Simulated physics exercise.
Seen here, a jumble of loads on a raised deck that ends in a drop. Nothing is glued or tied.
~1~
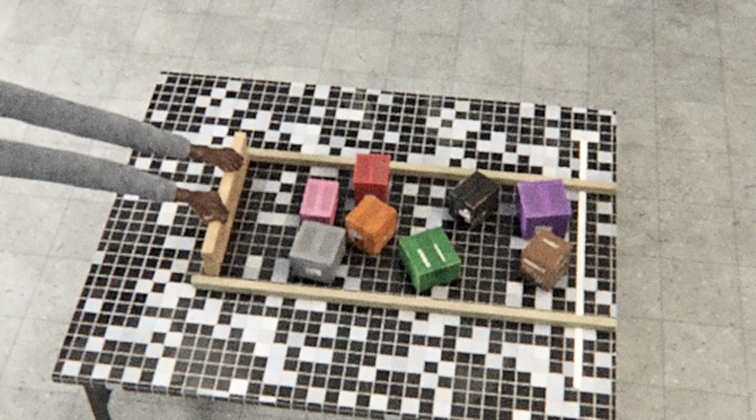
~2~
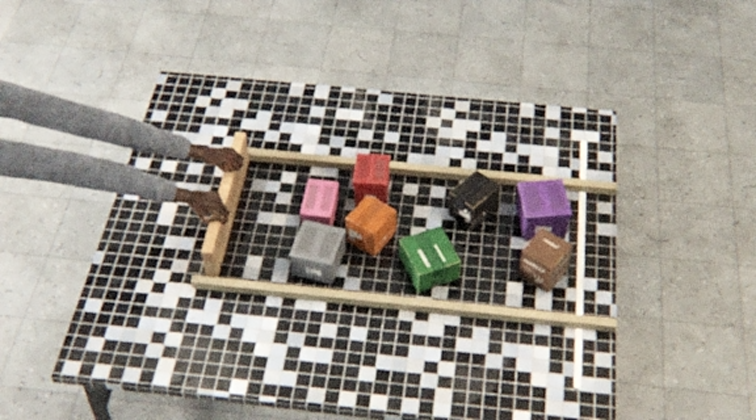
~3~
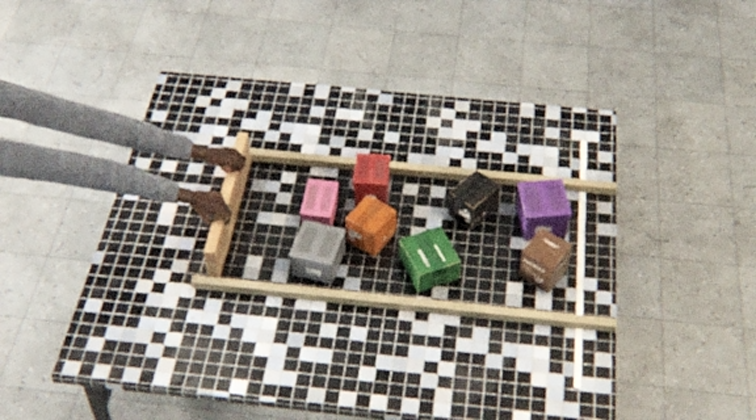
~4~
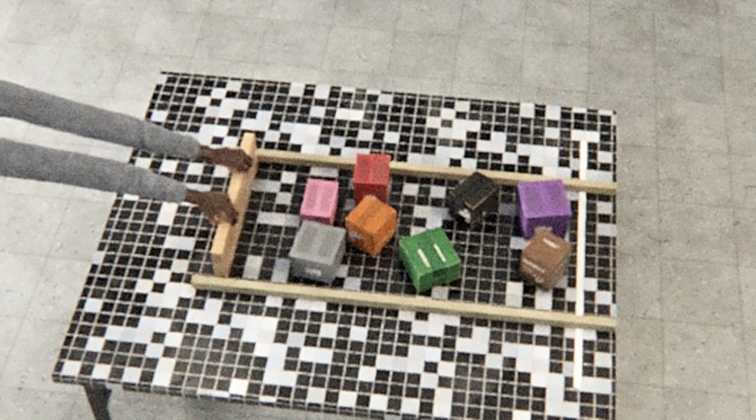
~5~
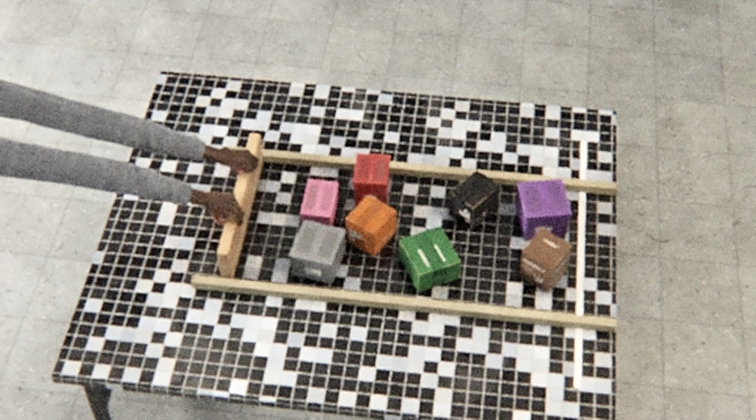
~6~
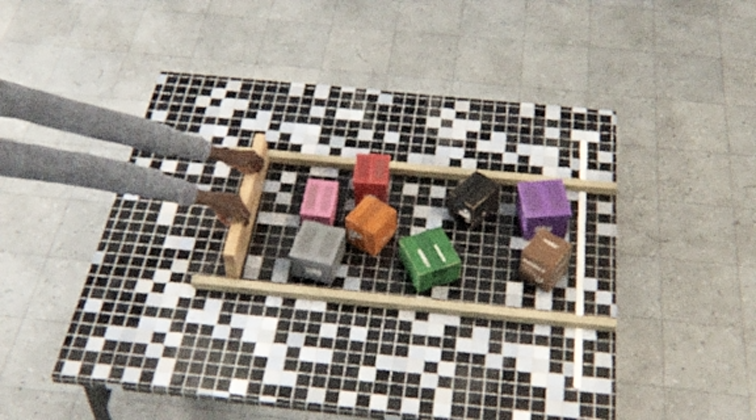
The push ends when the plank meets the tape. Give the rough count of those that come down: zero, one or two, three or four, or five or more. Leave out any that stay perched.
The number that fall off is five or more.
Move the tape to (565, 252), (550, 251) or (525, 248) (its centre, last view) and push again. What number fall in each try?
Try by try, 4, 2 and 2.
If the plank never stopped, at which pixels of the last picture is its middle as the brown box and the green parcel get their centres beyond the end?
Its middle is around (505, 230) and around (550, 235).
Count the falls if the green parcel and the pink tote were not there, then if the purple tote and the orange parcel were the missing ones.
First 3, then 3.
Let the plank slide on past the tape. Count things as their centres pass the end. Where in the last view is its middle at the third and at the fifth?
About (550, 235), then (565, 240).
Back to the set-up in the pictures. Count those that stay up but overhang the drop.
It comes to 2.
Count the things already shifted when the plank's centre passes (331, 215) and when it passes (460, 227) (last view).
First 4, then 8.
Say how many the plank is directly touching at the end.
In contact: 3.
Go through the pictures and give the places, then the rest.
Brown box (545, 260); purple tote (542, 210); black parcel (474, 200); plank (227, 204); tape (581, 254), in the first frame.
Purple tote (542, 210); red tote (372, 182), in the second frame.
Black parcel (474, 200); green parcel (429, 259), in the third frame.
Brown box (545, 261); orange parcel (371, 226), in the fourth frame.
Purple tote (542, 210); grey tote (318, 253), in the fifth frame.
Brown box (545, 261); purple tote (542, 210); black parcel (474, 200); plank (247, 206); tape (581, 254), in the sixth frame.
Soon after, none off yet; brown box at rest near (545, 261); purple tote at rest near (542, 210); black parcel at rest near (474, 200).
In the end, the number that fall off is five or more; gone, orange parcel, green parcel, black parcel, purple tote and brown box.
